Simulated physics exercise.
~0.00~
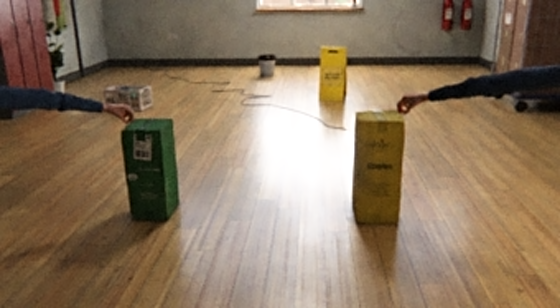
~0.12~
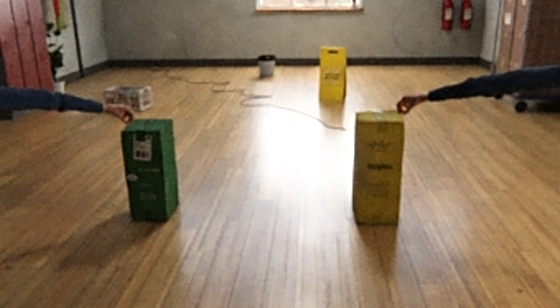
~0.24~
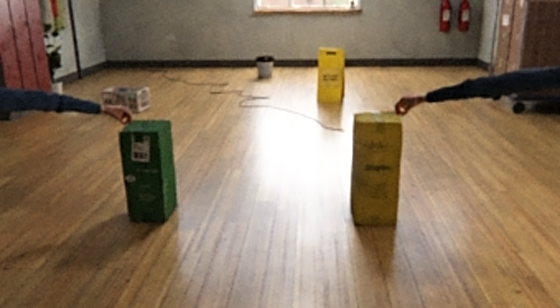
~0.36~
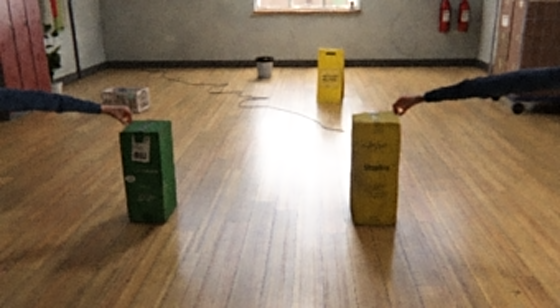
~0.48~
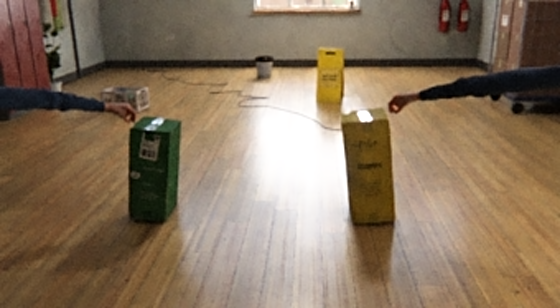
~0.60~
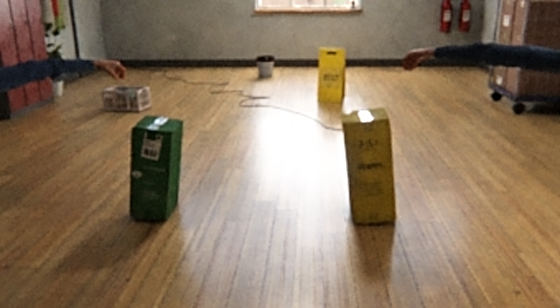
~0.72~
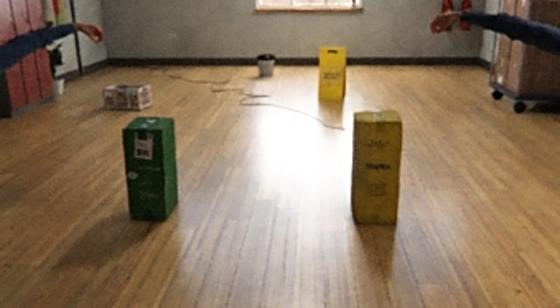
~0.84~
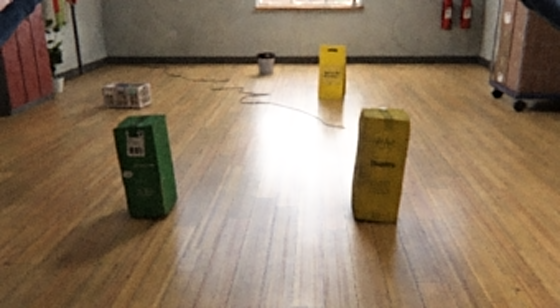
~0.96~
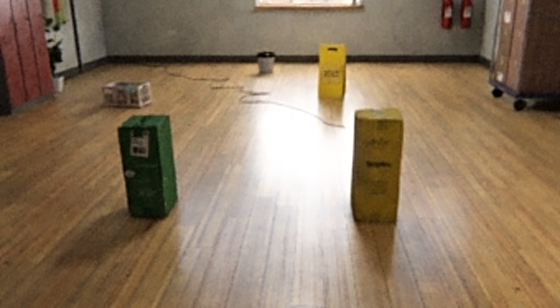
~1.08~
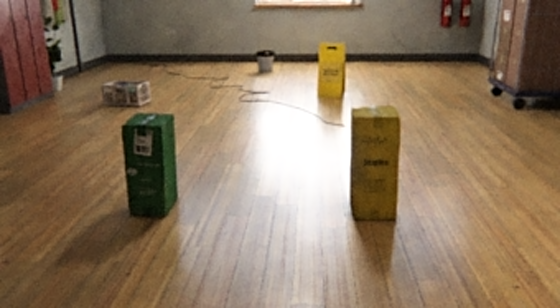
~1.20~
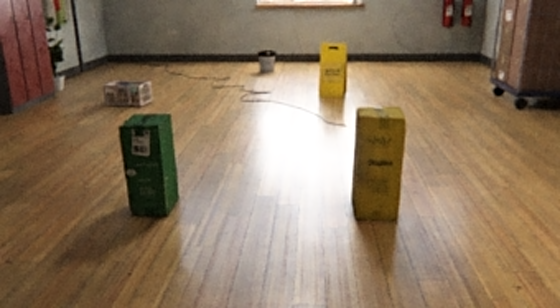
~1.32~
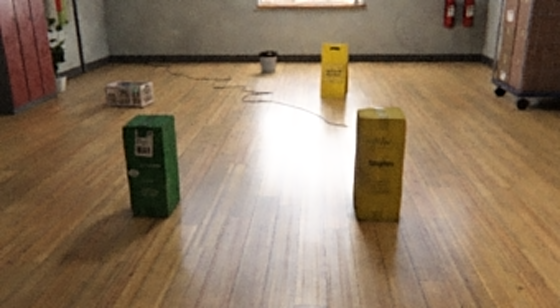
A green parcel and a yellow parcel, standing apart on a wooden floor, tilted slightly as two hands pushed near their tops from either side. The hands let go and drew back, and both parcels rocked back onto their bases and stayed upright.
